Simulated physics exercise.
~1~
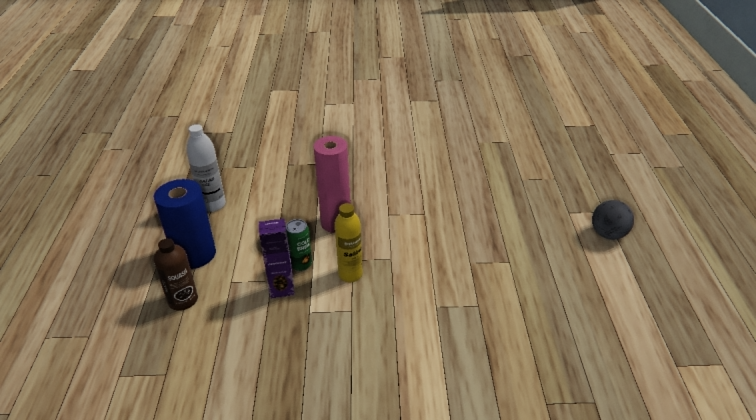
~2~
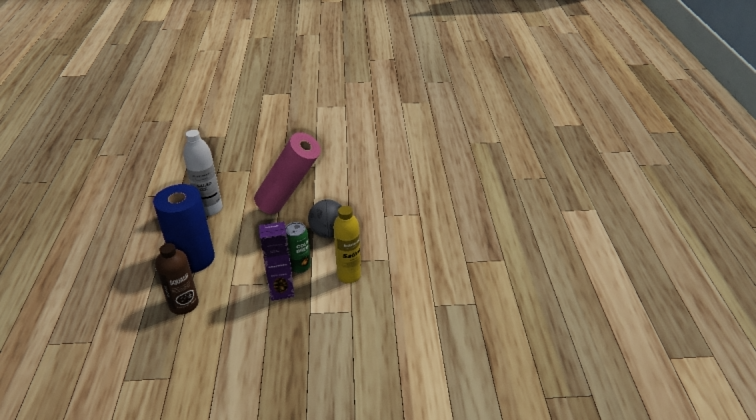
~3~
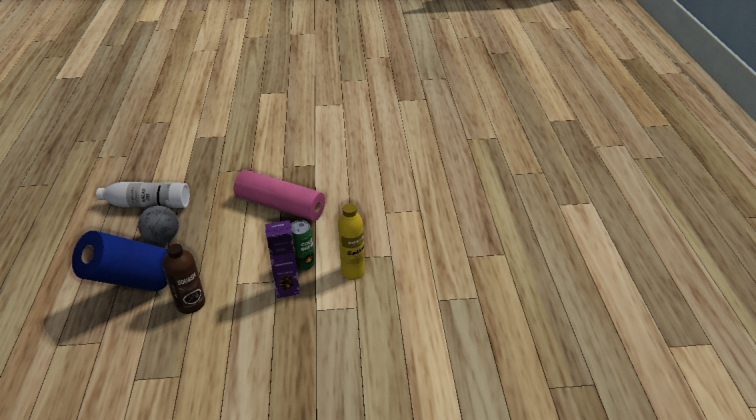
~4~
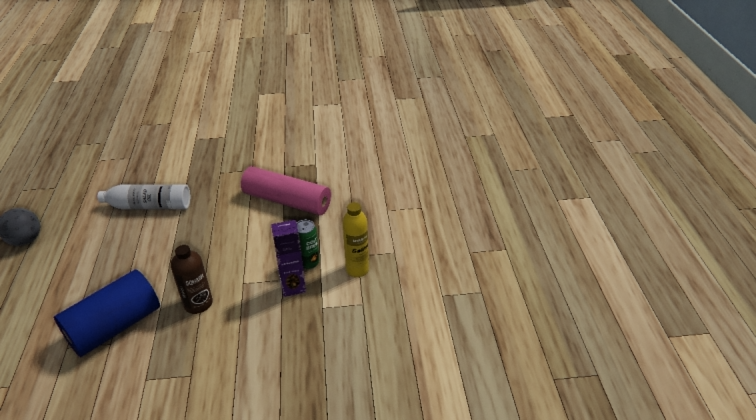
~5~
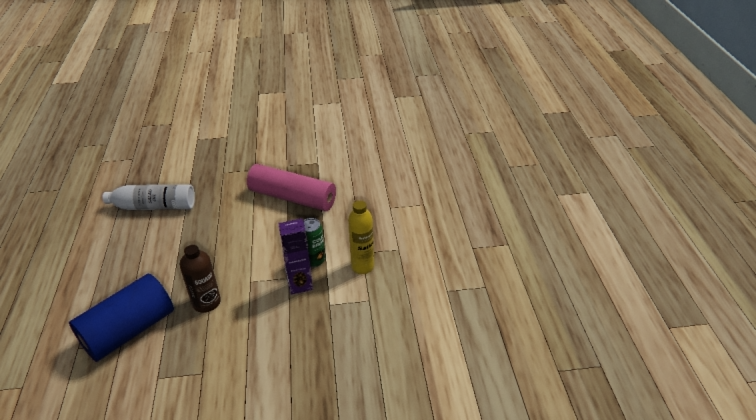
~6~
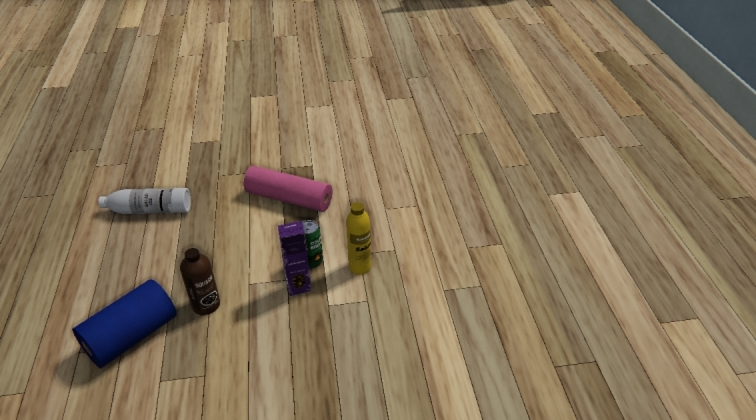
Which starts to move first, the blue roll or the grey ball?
The grey ball moves first, rolling in from the right while the blue roll is still standing in its place. The blue roll only tips over afterwards.
